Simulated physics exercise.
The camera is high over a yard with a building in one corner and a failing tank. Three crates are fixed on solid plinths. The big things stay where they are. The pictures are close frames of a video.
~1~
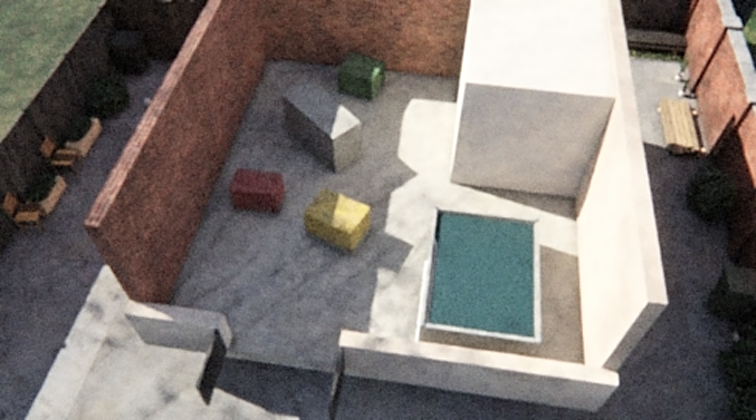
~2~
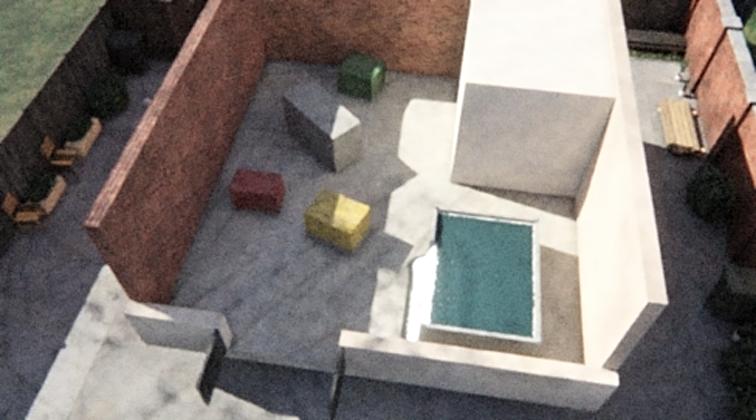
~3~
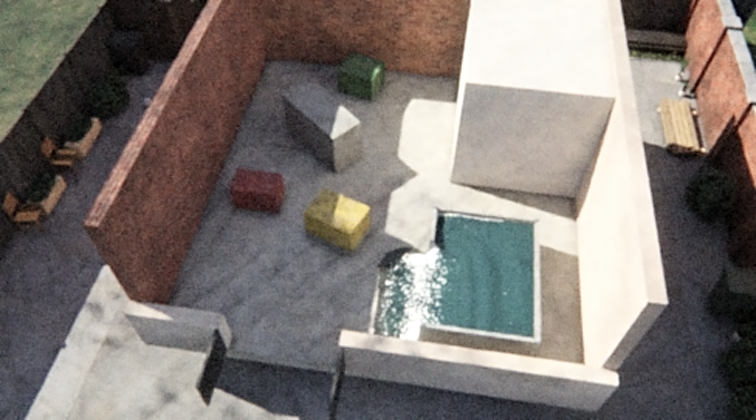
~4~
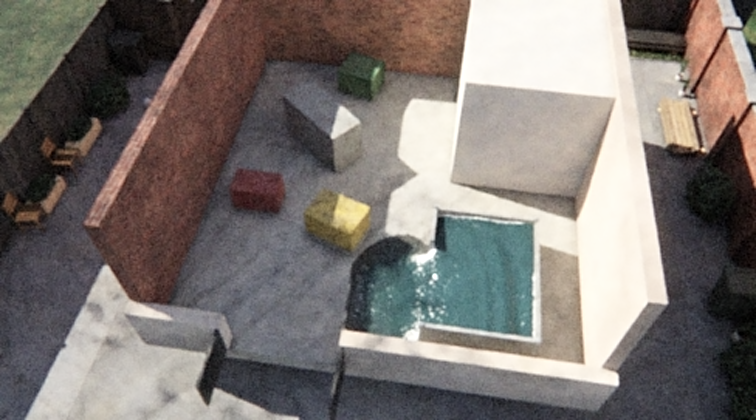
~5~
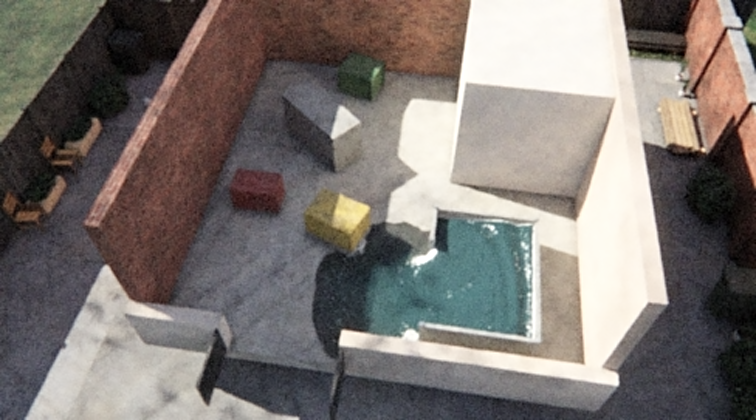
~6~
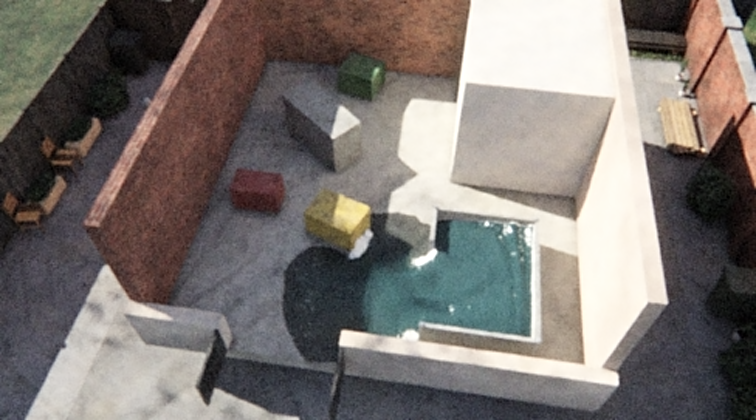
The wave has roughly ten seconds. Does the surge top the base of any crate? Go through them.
In the end: The green crate gets wet; the yellow crate gets wet; the red crate gets wet.
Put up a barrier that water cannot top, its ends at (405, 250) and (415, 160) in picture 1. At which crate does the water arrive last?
I say the crate marked green.
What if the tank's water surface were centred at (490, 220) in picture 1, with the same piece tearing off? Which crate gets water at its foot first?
I say the yellow crate.
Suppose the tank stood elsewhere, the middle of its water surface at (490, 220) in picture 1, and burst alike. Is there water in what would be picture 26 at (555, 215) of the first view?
At that place: Not flooded.
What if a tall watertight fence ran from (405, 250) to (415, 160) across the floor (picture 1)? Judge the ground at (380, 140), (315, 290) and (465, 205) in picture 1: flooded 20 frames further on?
One after the other: Covered, wet, free of water.
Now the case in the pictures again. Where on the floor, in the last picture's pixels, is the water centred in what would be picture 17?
Close to (373, 291).
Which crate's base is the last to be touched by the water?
That is the green one.
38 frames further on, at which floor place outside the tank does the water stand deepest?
Near (163, 316).
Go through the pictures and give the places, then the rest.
In the first frame, still water in the water tank at (482, 271).
In the second frame, the front is at (422, 260), out from the gap at (427, 295).
In the third frame, the front is at (393, 256), out from the gap at (426, 296).
In the fourth frame, water pours out at (426, 296) and has run to (371, 250).
In the fifth frame, water pours out at (426, 296) and has run to (324, 267).
In the sixth frame, water pours out at (426, 296) and has run to (294, 266).
A moment on, water covers 30 % of the floor; the green crate not reached, the yellow crate water round its plinth, the red crate not reached.
Next, water covers 40 % of the floor; the green crate not reached, the yellow crate water round its plinth, the red crate water round its plinth.
Then, water covers 45 % of the floor; the green crate not reached, the yellow crate water round its plinth, the red crate water round its plinth.
Later, water covers 70 % of the floor; the green crate water round its plinth, the yellow crate water round its plinth, the red crate water round its plinth.
In the end, water covers 90 % of the floor; the green crate was topped, the yellow crate was topped, the red crate was topped.
